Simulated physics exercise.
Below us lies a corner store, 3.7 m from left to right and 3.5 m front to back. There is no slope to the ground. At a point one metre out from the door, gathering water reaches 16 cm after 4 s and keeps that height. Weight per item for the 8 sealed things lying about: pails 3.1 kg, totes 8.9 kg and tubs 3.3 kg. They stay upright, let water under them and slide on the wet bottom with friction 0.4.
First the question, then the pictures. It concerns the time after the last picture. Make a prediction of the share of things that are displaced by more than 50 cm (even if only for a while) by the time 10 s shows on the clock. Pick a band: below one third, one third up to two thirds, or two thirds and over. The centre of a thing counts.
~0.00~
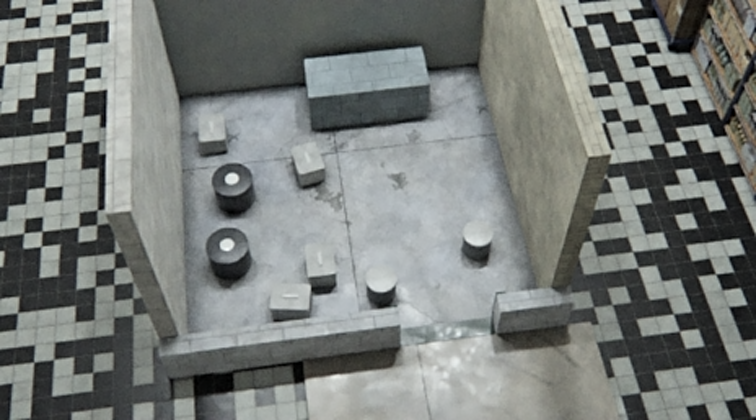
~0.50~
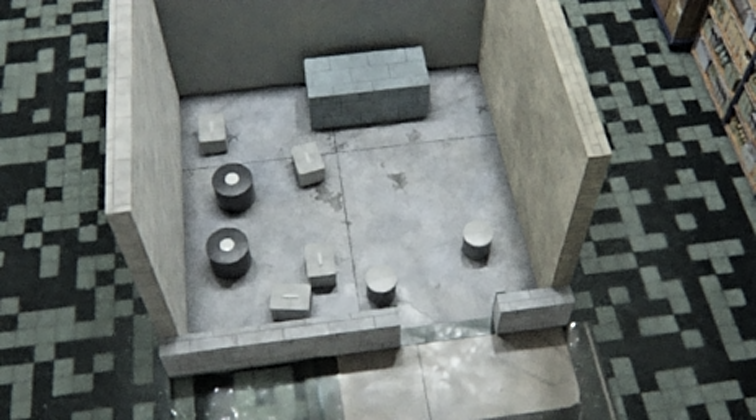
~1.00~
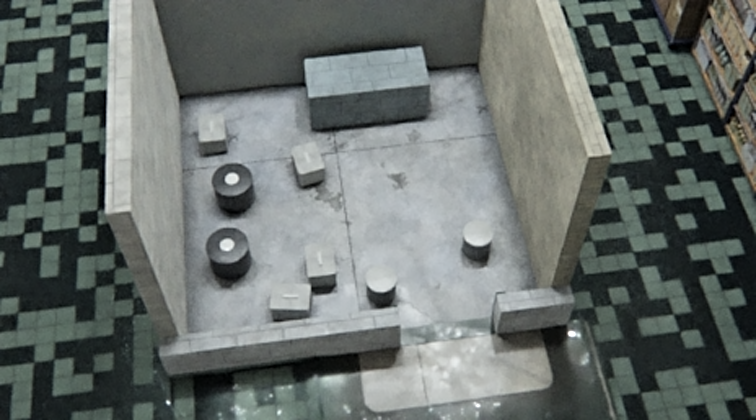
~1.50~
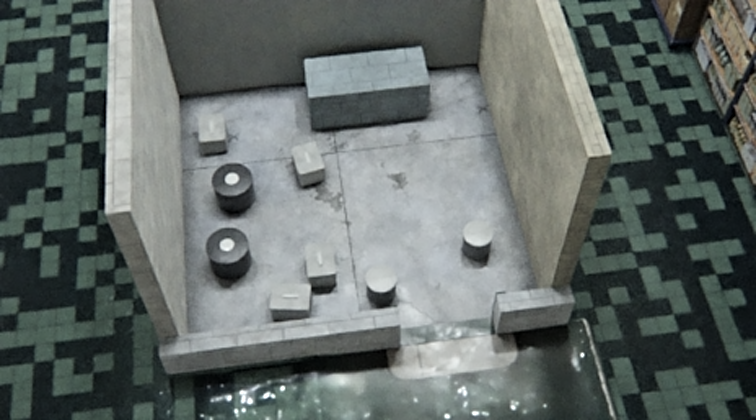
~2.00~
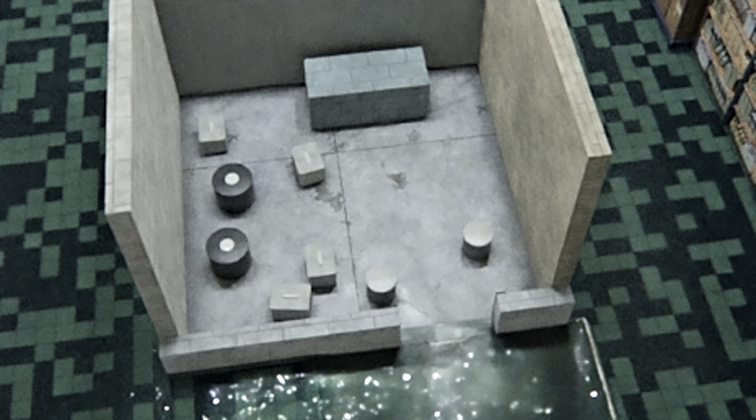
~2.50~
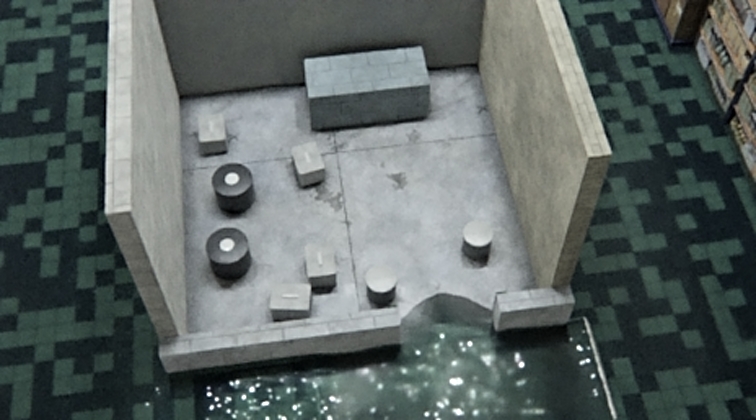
The share is below one third.
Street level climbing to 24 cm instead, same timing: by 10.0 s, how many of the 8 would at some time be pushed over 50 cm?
In that case the number is 5.
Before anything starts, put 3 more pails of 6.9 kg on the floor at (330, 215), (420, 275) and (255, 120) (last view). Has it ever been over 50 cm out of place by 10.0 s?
Well, it goes below, above, below.
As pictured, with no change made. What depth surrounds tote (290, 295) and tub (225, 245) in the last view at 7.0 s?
Depth approx. 1 cm / 1 cm.
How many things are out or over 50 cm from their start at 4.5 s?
I make it 0.
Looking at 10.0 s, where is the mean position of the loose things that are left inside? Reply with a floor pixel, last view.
The centre sits near (293, 212).
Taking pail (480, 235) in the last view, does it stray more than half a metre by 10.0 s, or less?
I'd call it farther.
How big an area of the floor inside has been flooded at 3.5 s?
About 1.5 m2.
After 3.5 s 0 of 8 are over 50 cm from their spots; 0 afloat.
After 4.5 s 0 of 8 are over 50 cm from their spots; 0 afloat.
After 7.0 s 1 of 8 are over 50 cm from their spots; 1 afloat.
After 10.0 s 1 of 8 are over 50 cm from their spots, and 1 have been at some point; 2 afloat.
